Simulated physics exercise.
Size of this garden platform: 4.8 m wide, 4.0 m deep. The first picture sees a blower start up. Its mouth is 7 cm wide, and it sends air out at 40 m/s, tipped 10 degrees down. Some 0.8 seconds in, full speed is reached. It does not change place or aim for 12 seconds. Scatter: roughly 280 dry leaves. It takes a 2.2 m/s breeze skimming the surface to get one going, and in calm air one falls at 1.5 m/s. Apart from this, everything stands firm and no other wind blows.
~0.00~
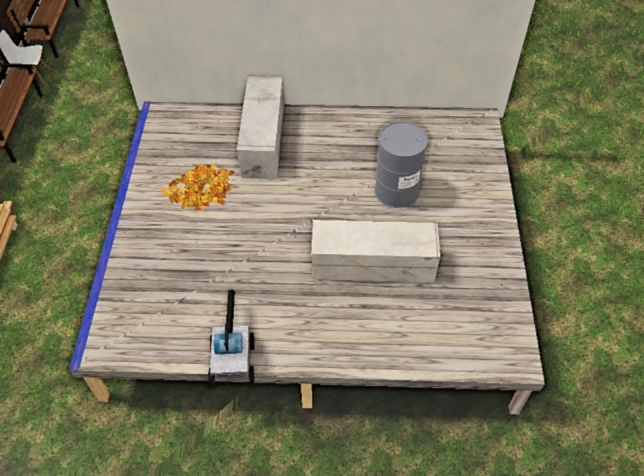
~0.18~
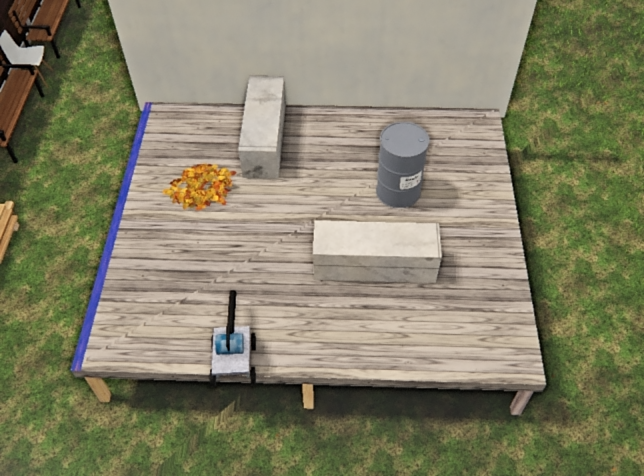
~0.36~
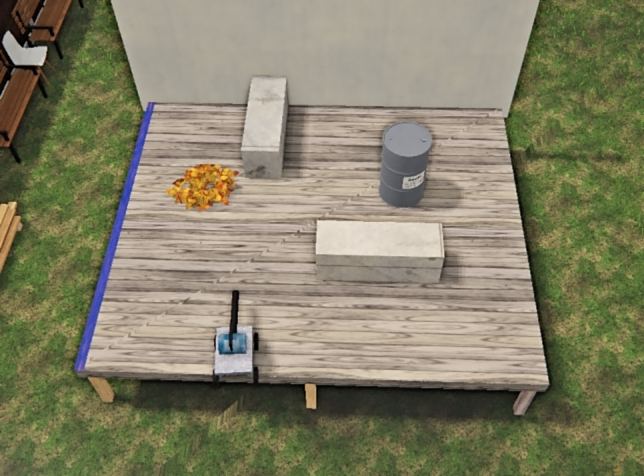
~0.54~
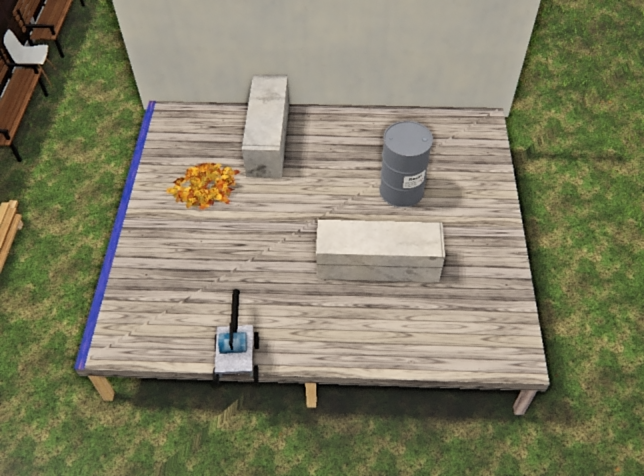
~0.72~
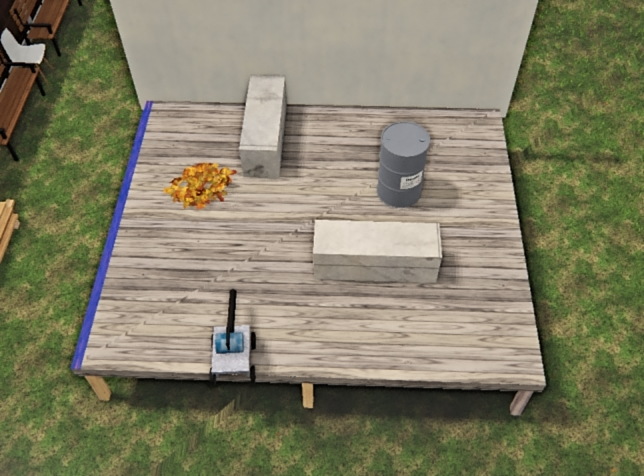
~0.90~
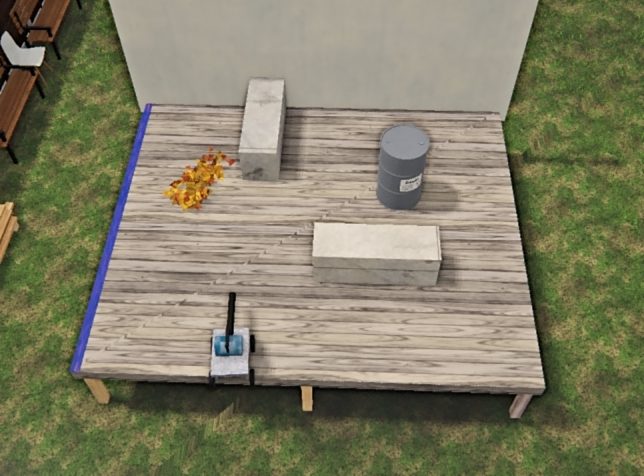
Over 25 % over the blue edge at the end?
Yes.
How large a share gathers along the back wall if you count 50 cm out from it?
I'd put it at about 10 percent.
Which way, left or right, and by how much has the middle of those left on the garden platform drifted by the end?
I'd say a left-hand move of around 0.6 m.
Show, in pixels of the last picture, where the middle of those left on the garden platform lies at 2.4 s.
Their middle sits roughly at (174, 132) in the last view.
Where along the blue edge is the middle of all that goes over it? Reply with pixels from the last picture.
I'd put my finger close to (144, 111).
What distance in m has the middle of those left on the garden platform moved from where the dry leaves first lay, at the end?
About 1.0 metres.
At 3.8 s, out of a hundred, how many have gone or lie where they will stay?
Near 30 %.
After 2.4 s the count stands so, 18 % are over the blue edge; the middle of those still in play is near (174, 132).
After 3.8 s the count stands so, 31 % are over the blue edge; the middle of those still in play is near (163, 130).
After 6.6 s the count stands so, 54 % are over the blue edge; the middle of those still in play is near (158, 142).
After 12.0 s, at the end, 68 % are over the blue edge; the middle of those still in play is near (158, 148).
